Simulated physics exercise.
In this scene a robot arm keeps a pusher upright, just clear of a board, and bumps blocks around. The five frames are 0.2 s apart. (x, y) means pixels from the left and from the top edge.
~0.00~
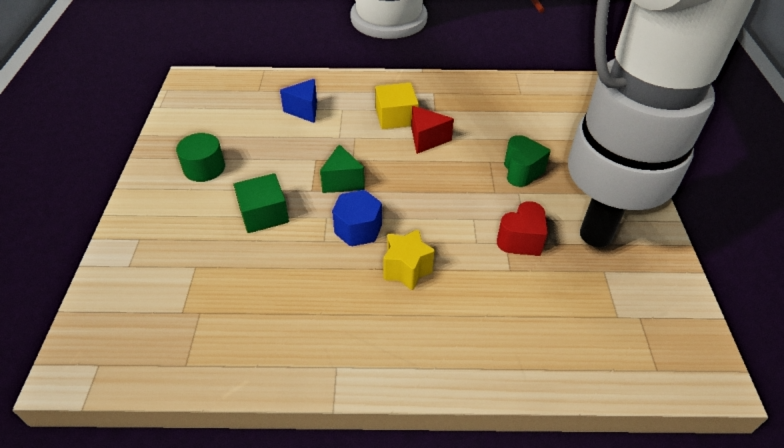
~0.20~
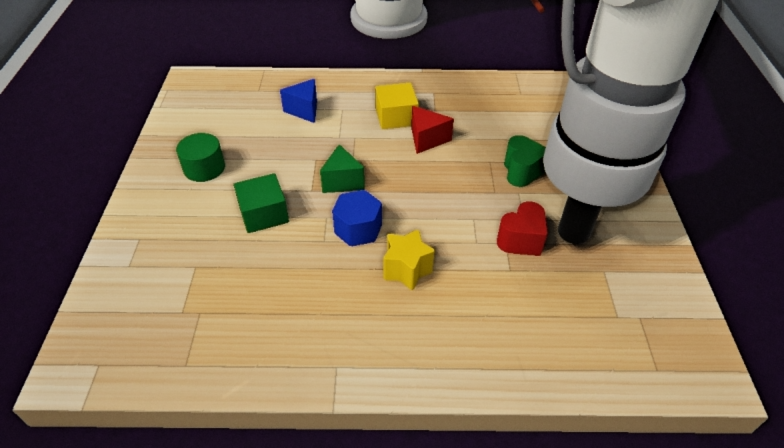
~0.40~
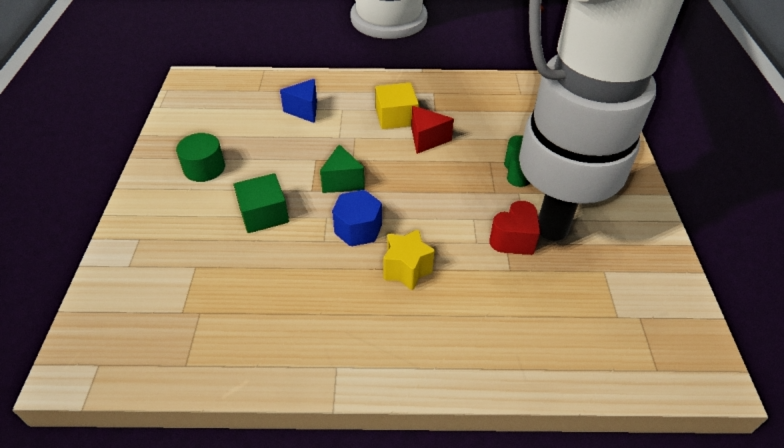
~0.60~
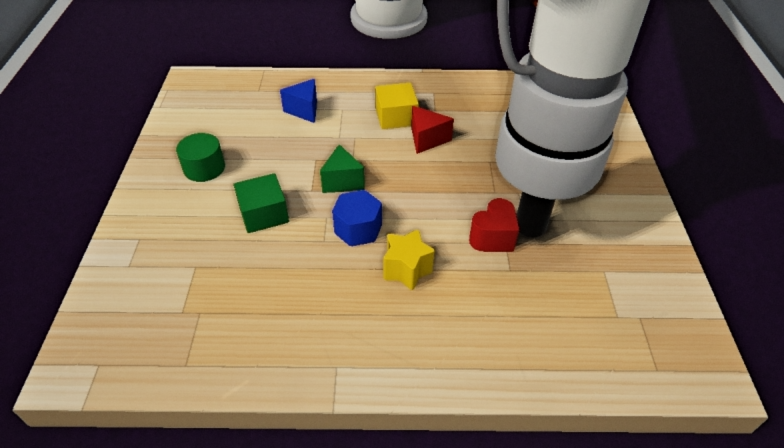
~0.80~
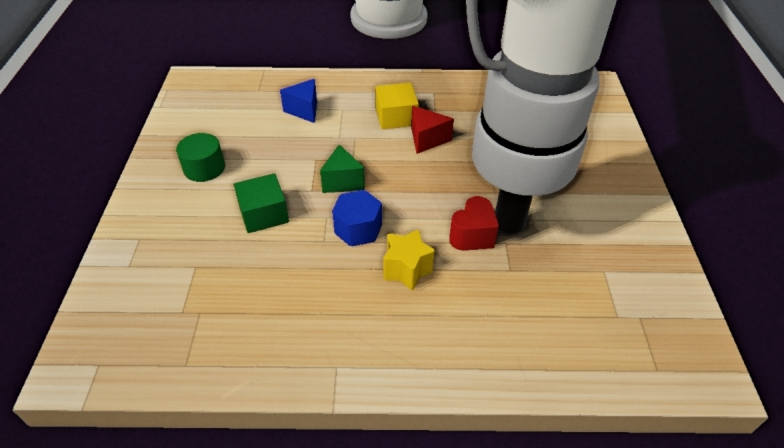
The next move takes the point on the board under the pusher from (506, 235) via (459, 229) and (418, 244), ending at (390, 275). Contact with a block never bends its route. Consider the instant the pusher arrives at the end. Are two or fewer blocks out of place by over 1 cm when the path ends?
Going by the path, no.
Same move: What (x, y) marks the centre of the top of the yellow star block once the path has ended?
Near (390, 288).
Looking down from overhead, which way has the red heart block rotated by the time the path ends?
It turns clockwise.
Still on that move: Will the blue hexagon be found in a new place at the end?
Yes, that is what happens.
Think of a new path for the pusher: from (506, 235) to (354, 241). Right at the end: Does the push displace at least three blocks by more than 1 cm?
Yes, that is what happens.
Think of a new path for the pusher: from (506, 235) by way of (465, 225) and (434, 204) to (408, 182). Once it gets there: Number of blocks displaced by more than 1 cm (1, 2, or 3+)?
One moves.
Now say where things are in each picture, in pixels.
Pusher's lower end at (595, 237); blue hexagon at (357, 206); yellow star block at (408, 248); red heart block at (527, 218); green heart block at (527, 150), in the first frame.
Pusher at (573, 234); blocks still, in the second frame.
Pusher at (552, 231); red heart block at (519, 218), in the third frame.
Pusher at (530, 228); red heart block at (498, 216), in the fourth frame.
Pusher at (509, 224); blue hexagon at (357, 206); yellow star block at (408, 248); red heart block at (476, 214); green heart block hidden, in the fifth frame.
The first path, step by step. One third of the way, pusher at (460, 218); red heart block at (427, 211), turned 15° anticlockwise.
Two thirds of the way, pusher at (419, 233); blue hexagon at (346, 206), turned 25° clockwise; yellow star block at (404, 252); red heart block at (384, 221).
At the end, pusher at (391, 264); blue hexagon at (339, 206), turned 45° clockwise; yellow star block at (390, 288), turned 40° anticlockwise; red heart block at (363, 235), turned 45° clockwise; green heart block still.
